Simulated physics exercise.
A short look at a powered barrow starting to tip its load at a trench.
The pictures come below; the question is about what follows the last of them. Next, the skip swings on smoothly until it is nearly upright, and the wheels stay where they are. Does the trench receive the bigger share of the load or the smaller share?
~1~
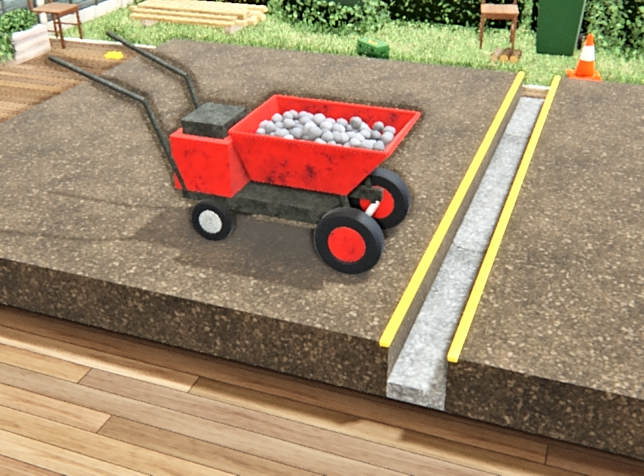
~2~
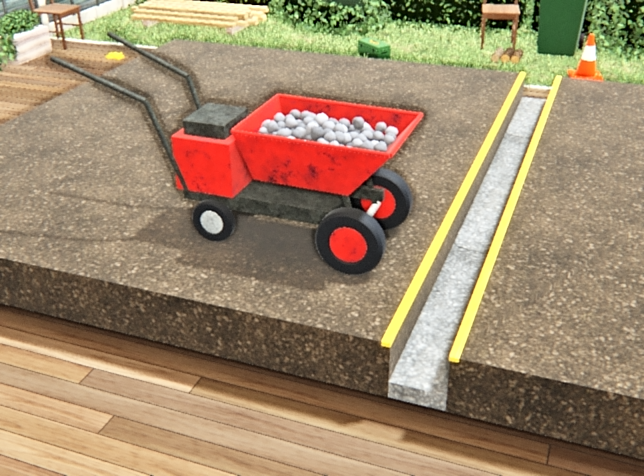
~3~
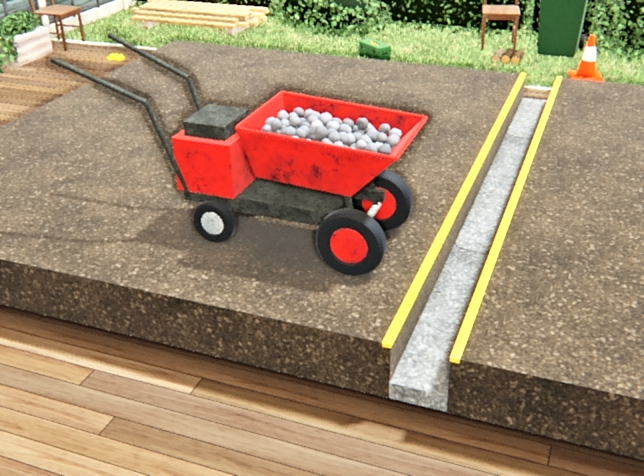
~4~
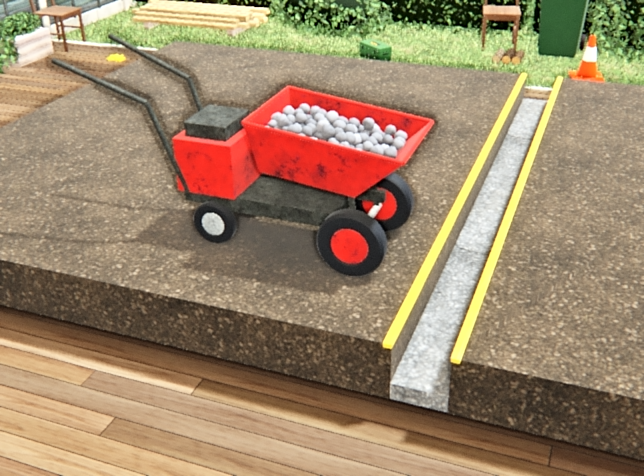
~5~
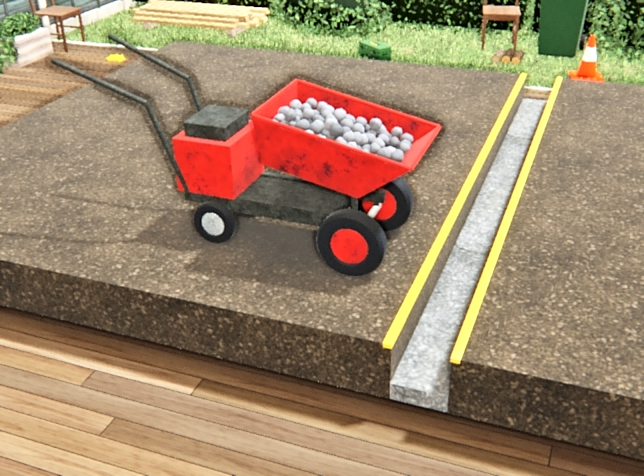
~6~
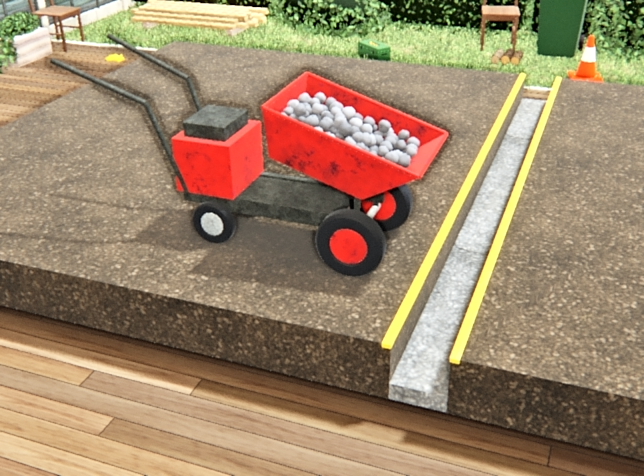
The trench will most likely get the lesser share of it.
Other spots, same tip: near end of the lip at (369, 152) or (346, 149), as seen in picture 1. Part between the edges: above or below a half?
Okay, first it's the bigger portion, and then it's the bigger portion.
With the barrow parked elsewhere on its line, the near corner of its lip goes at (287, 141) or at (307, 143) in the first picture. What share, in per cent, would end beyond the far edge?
First some 0, then 0 per cent.
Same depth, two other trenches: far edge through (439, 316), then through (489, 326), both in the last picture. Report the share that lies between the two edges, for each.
Lab note: Case 1 near 0 percent, case 2 near 70 percent.
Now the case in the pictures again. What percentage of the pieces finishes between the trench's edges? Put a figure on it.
It works out at some 35 %.
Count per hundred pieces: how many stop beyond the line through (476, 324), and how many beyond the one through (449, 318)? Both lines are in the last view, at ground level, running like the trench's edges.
About 60 percent, then about 80 percent.
Soon after the last picture, skip tipped steeply; all in the skip.
A little later, skip tipped right over; about two thirds in the skip; a small part in or heaped over the trench; about a third beyond it; a small part falling.
Later still, skip tipped right over; a small part in the skip; about a quarter in or heaped over the trench; about two thirds beyond it.
By the end, skip tipped right over; about a third in or heaped over the trench; about two thirds beyond it.
